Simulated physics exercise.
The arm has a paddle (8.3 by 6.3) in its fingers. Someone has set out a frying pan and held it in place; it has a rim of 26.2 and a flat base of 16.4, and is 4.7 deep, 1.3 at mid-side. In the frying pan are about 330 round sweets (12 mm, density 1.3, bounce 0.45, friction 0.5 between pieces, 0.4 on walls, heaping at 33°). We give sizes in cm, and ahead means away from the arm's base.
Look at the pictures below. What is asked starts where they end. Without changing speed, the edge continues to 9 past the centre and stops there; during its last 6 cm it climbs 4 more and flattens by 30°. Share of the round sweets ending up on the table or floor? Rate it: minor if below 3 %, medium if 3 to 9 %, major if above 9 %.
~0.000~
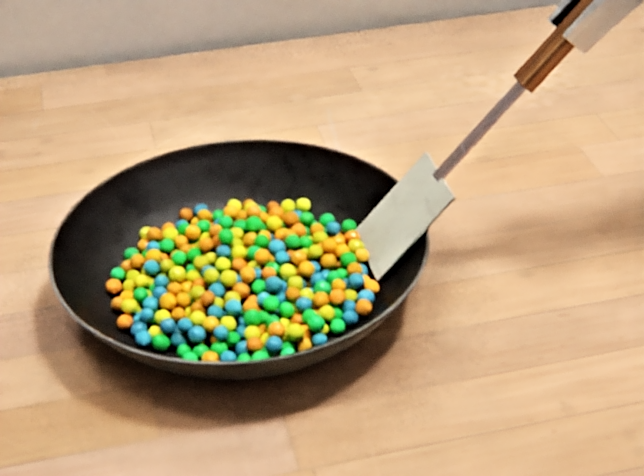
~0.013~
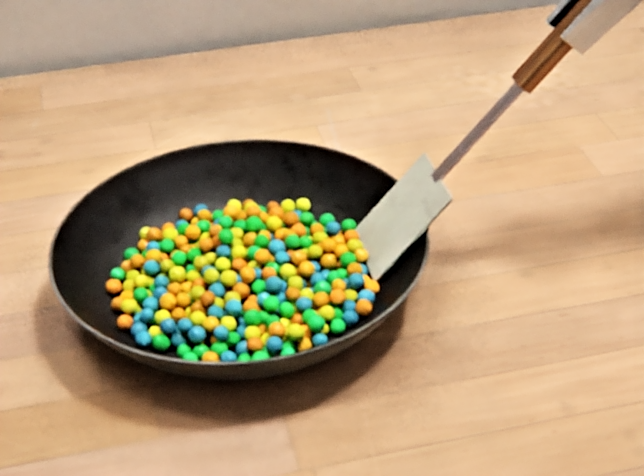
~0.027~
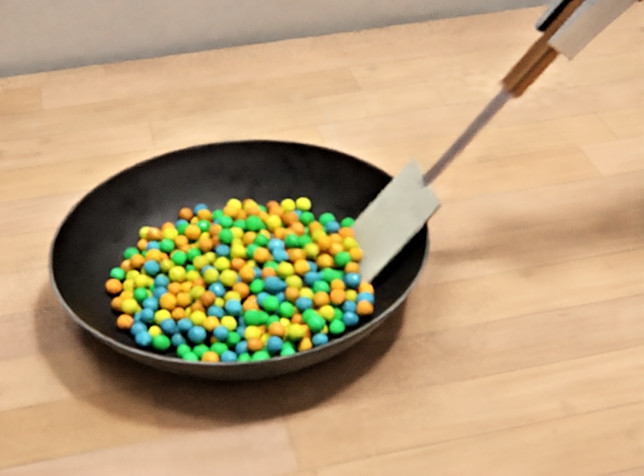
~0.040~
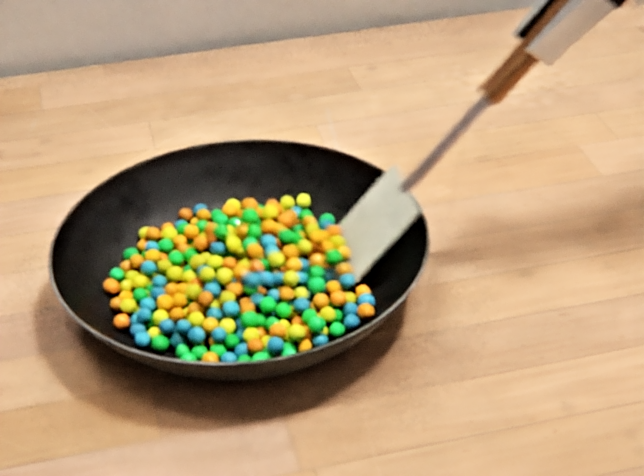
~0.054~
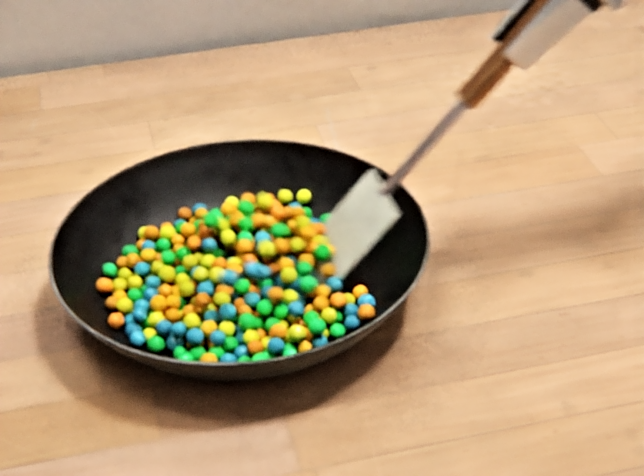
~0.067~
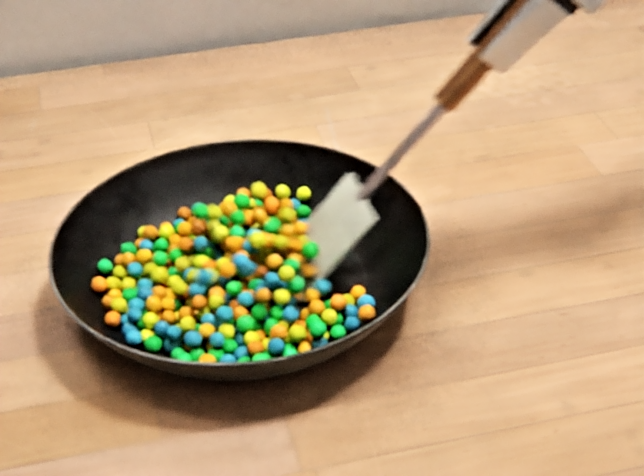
Rating: Major.
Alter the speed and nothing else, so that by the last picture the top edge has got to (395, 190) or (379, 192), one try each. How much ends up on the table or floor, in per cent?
10 % and 15 %.
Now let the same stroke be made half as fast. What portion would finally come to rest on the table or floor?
About 5 %.
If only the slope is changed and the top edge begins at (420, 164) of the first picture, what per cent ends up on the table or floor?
Around 20 percent ends up on the table or floor.
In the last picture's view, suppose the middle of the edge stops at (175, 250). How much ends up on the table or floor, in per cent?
My guess is roughly 5 percent.
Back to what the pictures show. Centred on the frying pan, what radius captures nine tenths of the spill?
65 centimetres, give or take.
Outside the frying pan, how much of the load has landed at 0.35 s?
That would be near 10 per cent, give or take.
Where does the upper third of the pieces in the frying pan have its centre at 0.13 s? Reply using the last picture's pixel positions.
Around (181, 267).
After 0.10 s, sloping 48°, highest piece 9 above the table; 332 in the frying pan.
After 0.13 s, sloping 40°, highest piece 11 above the table; 330 in the frying pan, 2 on the blade or in flight.
After 0.35 s, sloping 18°, highest piece 11 above the table; 273 in the frying pan, 30 on the table or floor, 29 on the blade or in flight.
After 1.40 s, sloping 18°, highest piece 4 above the table; 273 in the frying pan, 59 on the table or floor.
In the end, 273 in the frying pan, 59 on the table or floor. That is 18 % on the table or floor.
